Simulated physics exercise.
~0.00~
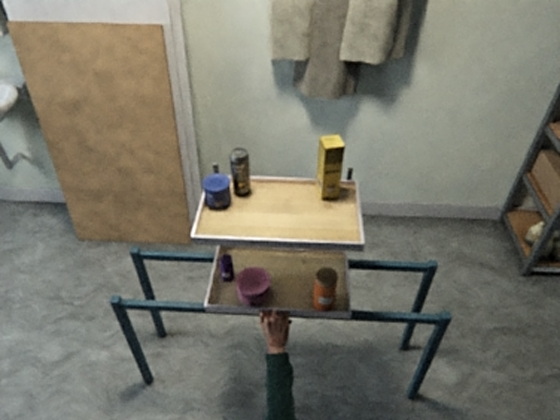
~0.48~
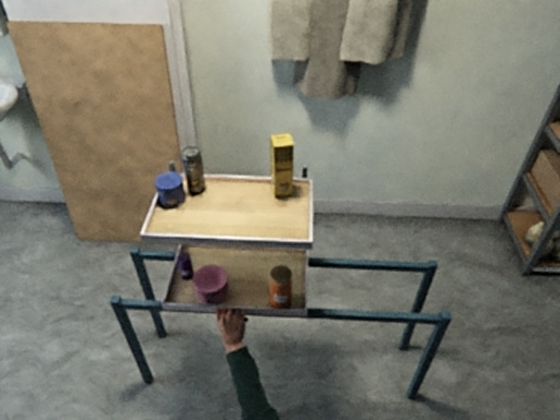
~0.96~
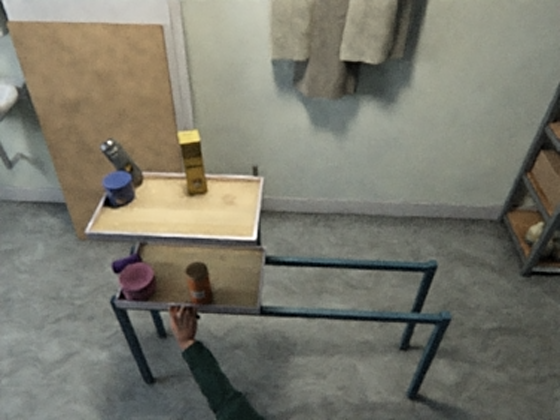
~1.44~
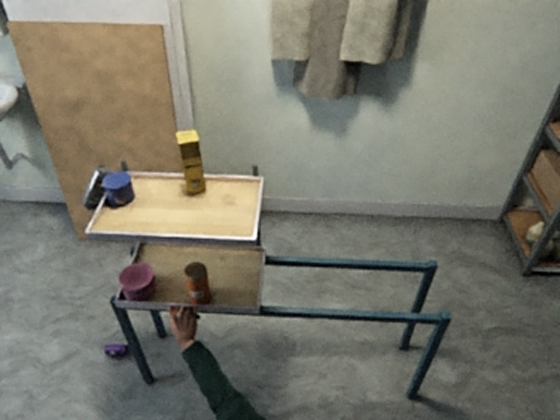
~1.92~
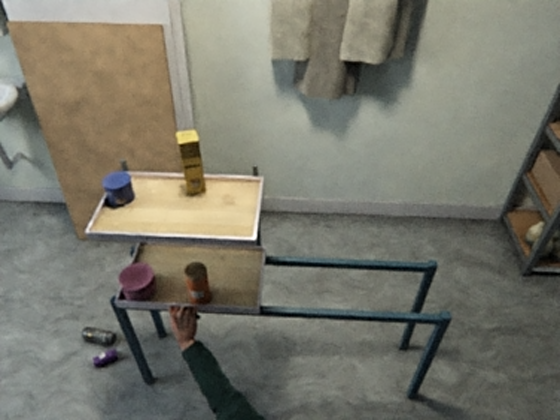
At first, a hand grips the front of a two-level tray unit resting on blue rails, with a blue tin, a grey can and a yellow carton above, and a purple shaker, a pink tub and an orange jar below. The hand moves the unit left along the rails. As it reaches the left end, the grey can leans and the purple shaker tips over. The shaker drops to the floor, and the can topples off the upper level after it. Finally, both lie on the floor at left, while the other four items remain aboard.
